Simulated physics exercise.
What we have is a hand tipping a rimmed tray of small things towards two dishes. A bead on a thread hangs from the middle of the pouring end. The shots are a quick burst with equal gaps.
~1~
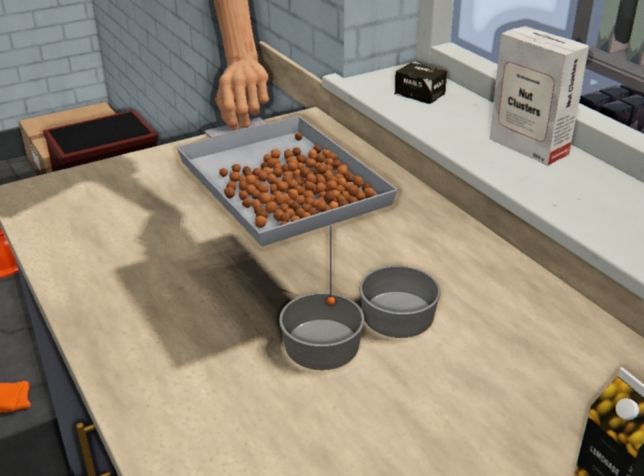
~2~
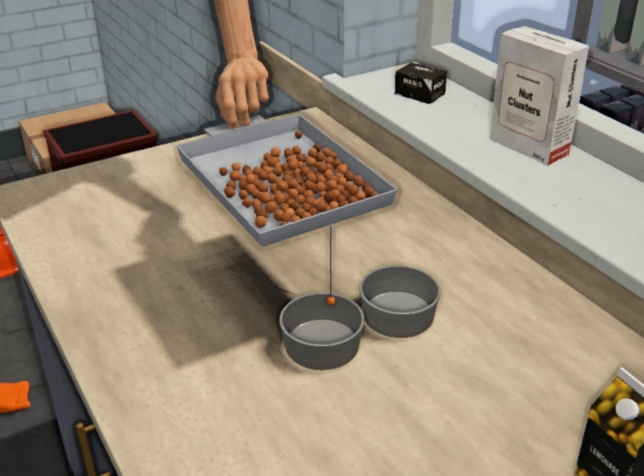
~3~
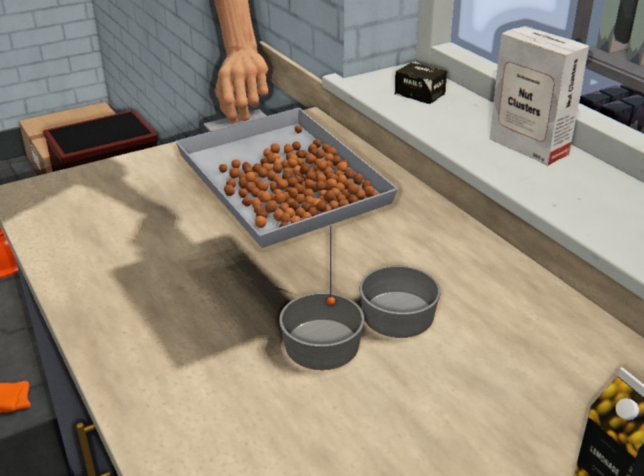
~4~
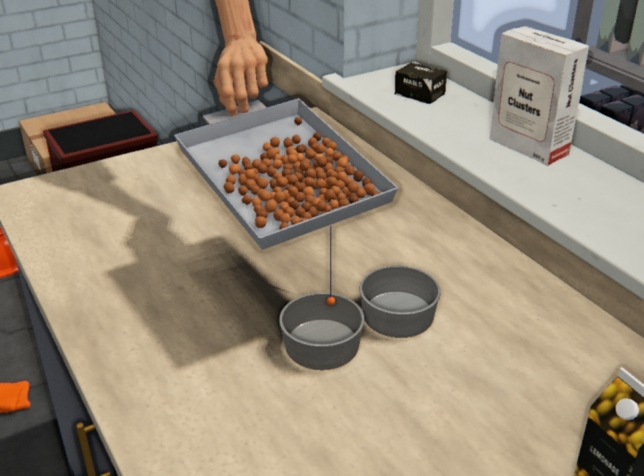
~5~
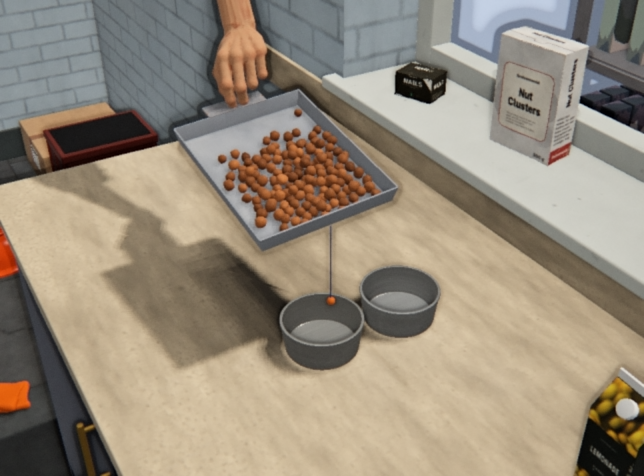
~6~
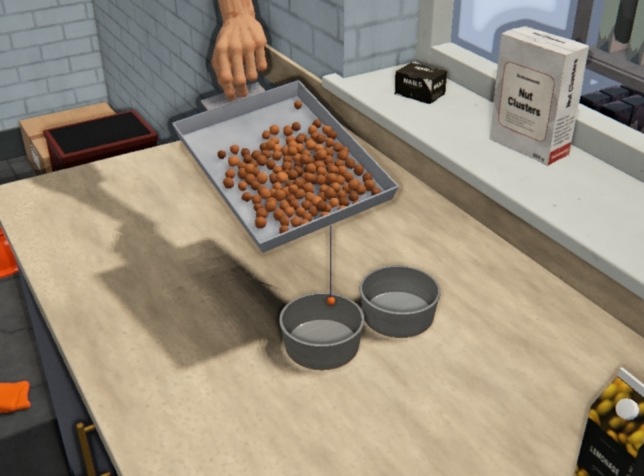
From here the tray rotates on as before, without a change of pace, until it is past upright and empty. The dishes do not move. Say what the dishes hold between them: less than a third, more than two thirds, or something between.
In the dishes lies under a third of it.
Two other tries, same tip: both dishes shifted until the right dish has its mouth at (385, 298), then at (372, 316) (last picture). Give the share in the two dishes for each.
Roughly 40 per cent, and 70 per cent.
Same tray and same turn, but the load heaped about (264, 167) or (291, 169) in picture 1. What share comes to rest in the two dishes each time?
About 10 and 10 per cent.
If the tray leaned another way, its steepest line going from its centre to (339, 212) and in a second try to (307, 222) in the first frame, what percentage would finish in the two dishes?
In turn 20 and 10 in a hundred.
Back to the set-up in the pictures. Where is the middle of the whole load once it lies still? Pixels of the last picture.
Roughly at (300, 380).
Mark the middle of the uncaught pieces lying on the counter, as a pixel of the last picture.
Around (294, 394).
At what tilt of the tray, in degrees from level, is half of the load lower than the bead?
Roughly 110°.
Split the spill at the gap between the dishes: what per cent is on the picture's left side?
It comes to 80 per cent or so.
Shortly afterwards, tray tipped steeply; all but a few on the tray; only a few in the air.
Next, tray tipped right over; all but a few on the tray; only a few in the left dish; a little outside both; only a few in the air.
Some moments later, tray tipped past a quarter turn; near a quarter in the left dish; the bulk outside both.
In the end, tray tipped past a quarter turn; near a quarter in the left dish; none at all in the right dish; the bulk outside both.
